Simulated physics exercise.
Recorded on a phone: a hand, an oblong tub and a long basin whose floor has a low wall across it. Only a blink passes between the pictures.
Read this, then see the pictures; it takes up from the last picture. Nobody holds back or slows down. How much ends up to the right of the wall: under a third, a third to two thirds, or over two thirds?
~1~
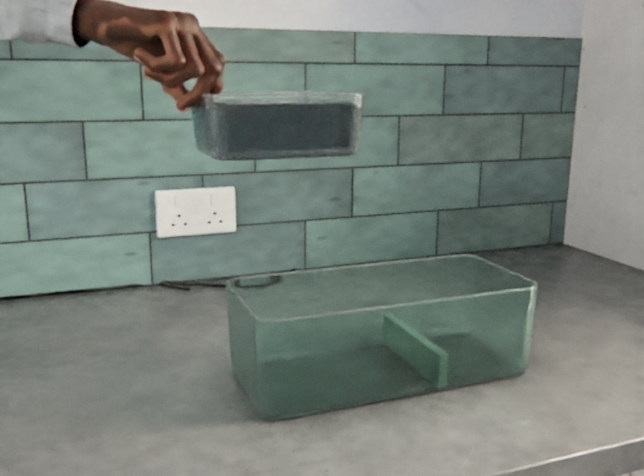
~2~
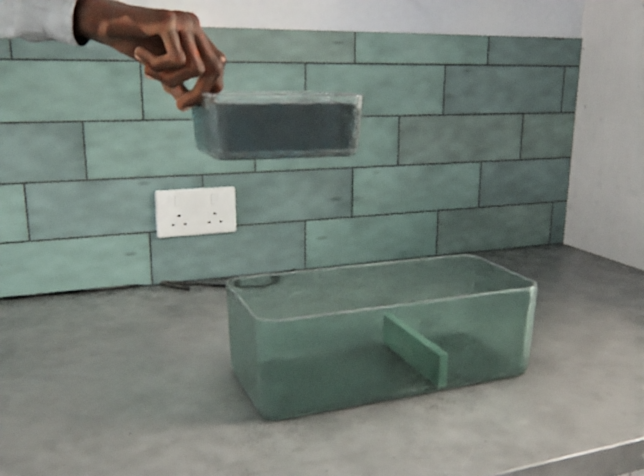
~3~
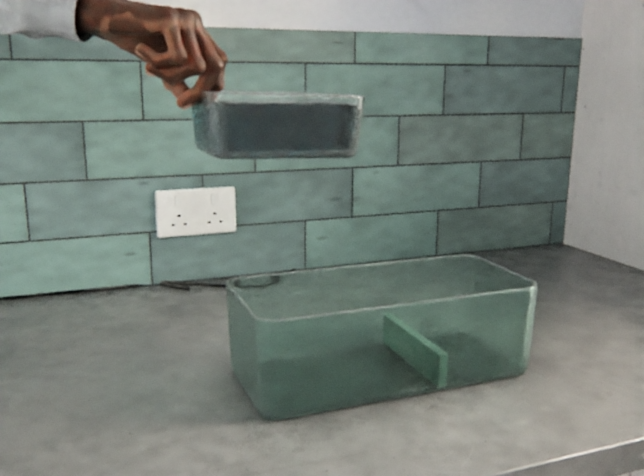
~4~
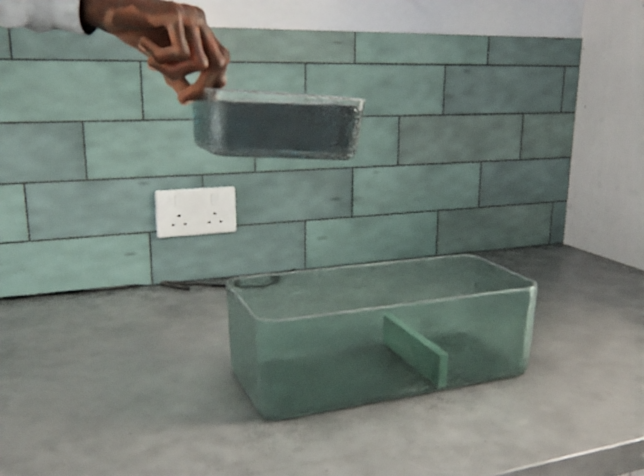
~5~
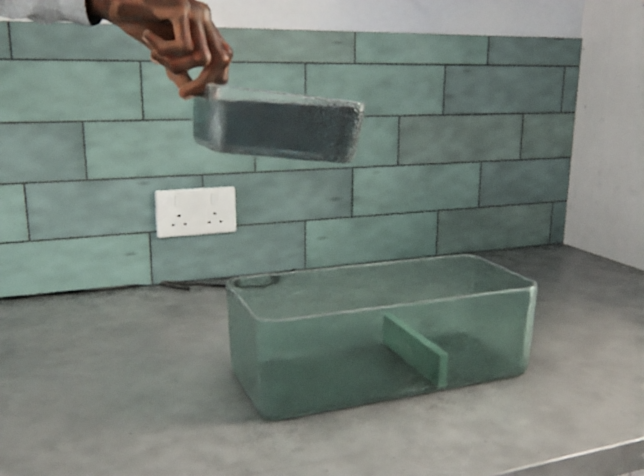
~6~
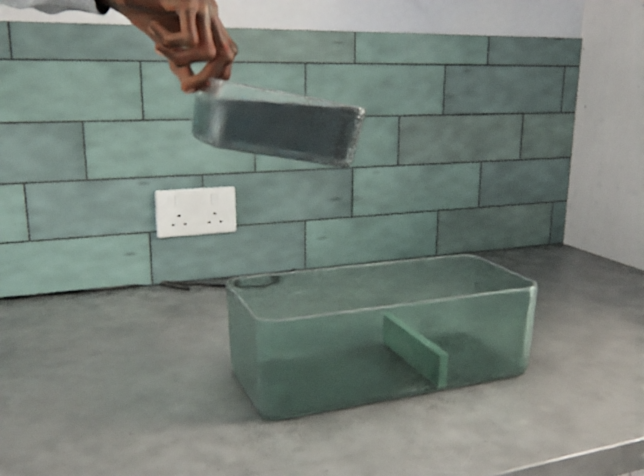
A third to two thirds.
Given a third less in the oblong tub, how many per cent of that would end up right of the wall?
Roughly 10 percent.
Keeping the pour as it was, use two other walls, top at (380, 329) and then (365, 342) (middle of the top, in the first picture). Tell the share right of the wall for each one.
70 % then 70 %, approximately.
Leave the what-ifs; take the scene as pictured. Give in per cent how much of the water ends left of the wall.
Close to 45 percent.
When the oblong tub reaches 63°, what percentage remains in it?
About 35 per cent.
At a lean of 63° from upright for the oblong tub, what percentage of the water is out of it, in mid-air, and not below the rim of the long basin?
About 50 per cent.
A moment on, the oblong tub is tipped part way and 37 per cent is still to pour, 6 is left of the wall and 6 right of it.
Next, the oblong tub is tipped on its side and 7 per cent is still to pour, 35 is left of the wall and 44 right of it.
Then the oblong tub is tipped on its side and 1 per cent is still to pour, 44 is left of the wall and 44 right of it.
Later the oblong tub is tipped on its side and 0 per cent is still to pour, 47 is left of the wall and 44 right of it.
At rest 47 per cent lies left of the wall, 44 right of it and 9 outside.
